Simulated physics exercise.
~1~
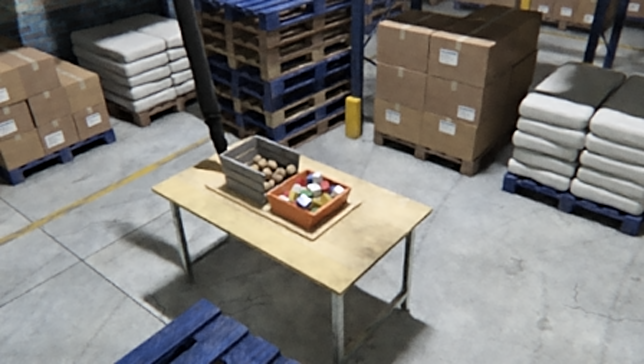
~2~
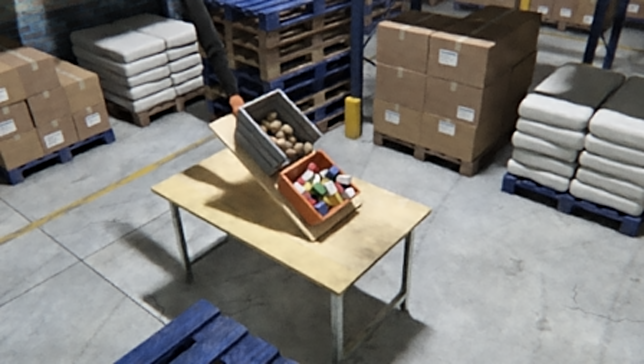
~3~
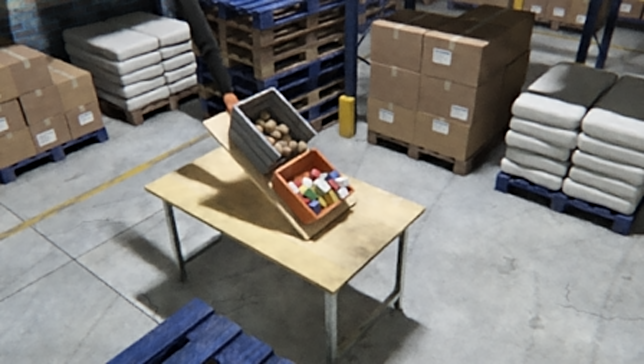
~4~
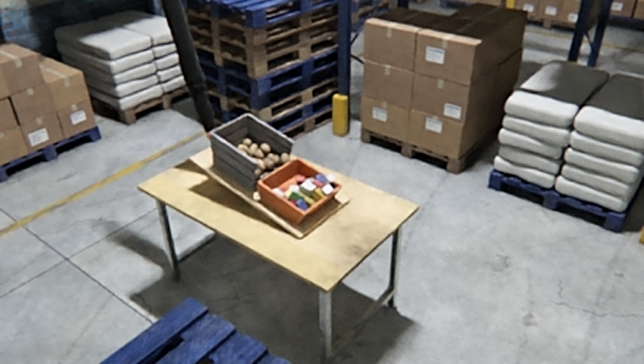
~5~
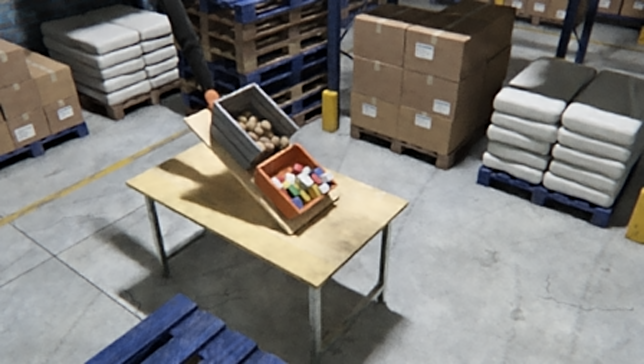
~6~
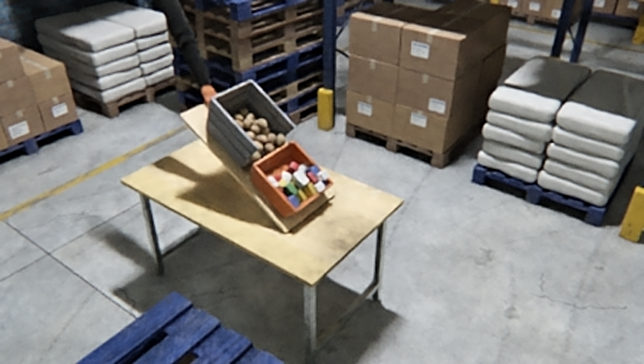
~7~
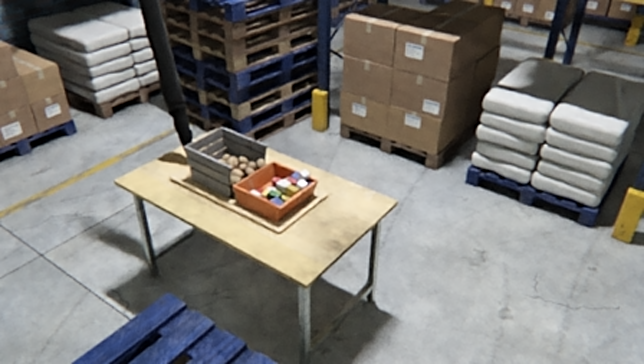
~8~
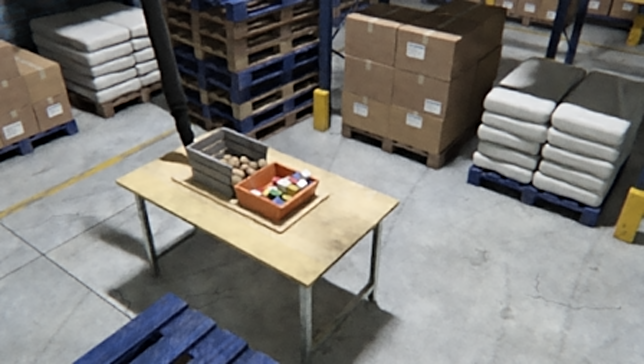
To begin with, a grey tub of potatoes and an orange tub of colourful toy bricks sit side by side on a board, flat on a wooden table in a warehouse. A hand at the left lifts that end of the board, tilting both tubs steeply to the right. It holds there briefly, then lowers partway, leaving a gentle slope. The board rises to the steep tilt again and pauses, while the view drifts slightly right. Finally it comes down flat on the table, with the potatoes and bricks all still in their tubs.
